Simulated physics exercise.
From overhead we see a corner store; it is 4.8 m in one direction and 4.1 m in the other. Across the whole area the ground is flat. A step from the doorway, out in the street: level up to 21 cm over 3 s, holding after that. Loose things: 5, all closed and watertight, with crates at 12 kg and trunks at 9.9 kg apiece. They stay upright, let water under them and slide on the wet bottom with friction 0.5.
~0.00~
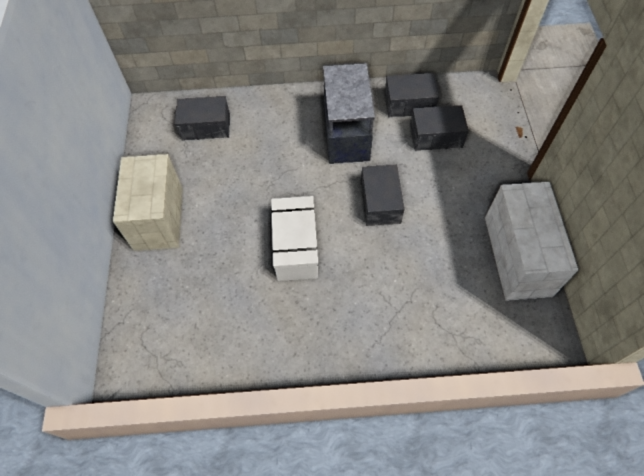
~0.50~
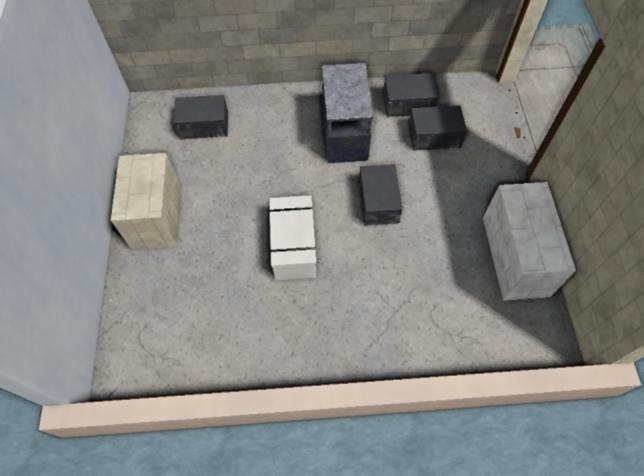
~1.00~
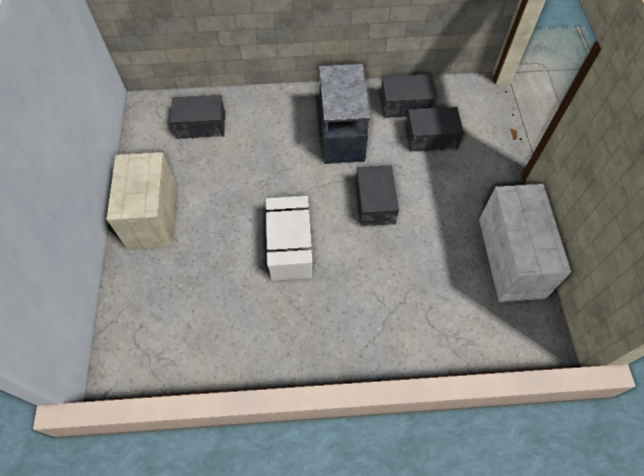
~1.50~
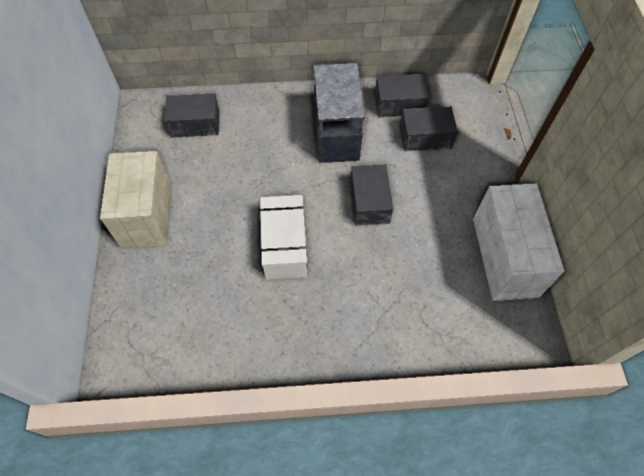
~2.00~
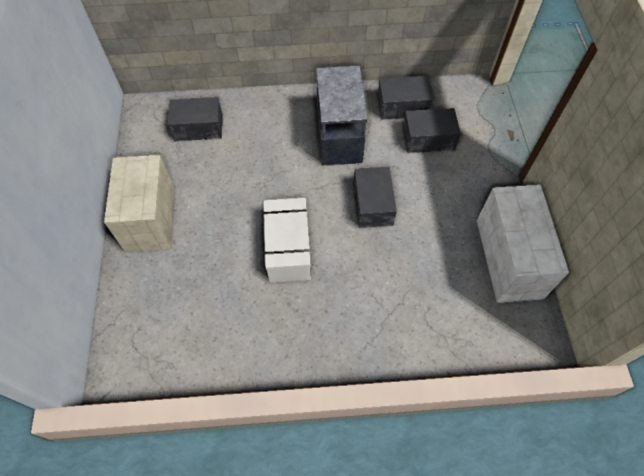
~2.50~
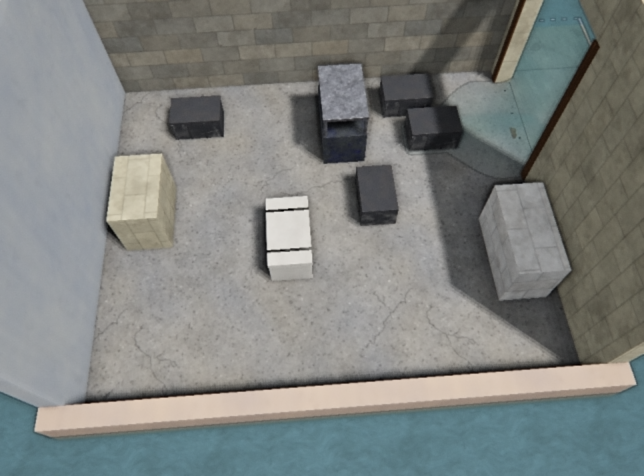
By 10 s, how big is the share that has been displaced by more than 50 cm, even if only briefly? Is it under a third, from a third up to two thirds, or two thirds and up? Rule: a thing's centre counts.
The shifted amount is major, at least two thirds.
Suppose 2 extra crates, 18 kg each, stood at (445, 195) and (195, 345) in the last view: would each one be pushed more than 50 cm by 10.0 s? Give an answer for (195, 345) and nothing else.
That one is within the limit.
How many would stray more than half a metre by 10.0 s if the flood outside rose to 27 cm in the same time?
It would come to 4 of them.
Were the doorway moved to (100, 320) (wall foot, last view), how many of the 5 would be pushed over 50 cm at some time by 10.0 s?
Then 3.
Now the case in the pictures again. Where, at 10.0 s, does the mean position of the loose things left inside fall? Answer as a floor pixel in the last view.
Mean position: Approximately (194, 236).
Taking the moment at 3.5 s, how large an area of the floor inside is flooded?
About 3.5 m2 is covered.
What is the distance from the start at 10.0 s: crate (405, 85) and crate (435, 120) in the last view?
Shifts: 40 cm / 450 cm.
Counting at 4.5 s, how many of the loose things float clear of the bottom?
2.
After 3.5 s 1 of 5 are over 50 cm from their spots; 0 afloat.
After 4.5 s 1 of 5 are over 50 cm from their spots; 2 afloat.
After 7.0 s 3 of 5 are over 50 cm from their spots; 2 afloat.
After 10.0 s 4 of 5 are over 50 cm from their spots, and 4 have been at some point; 5 afloat.
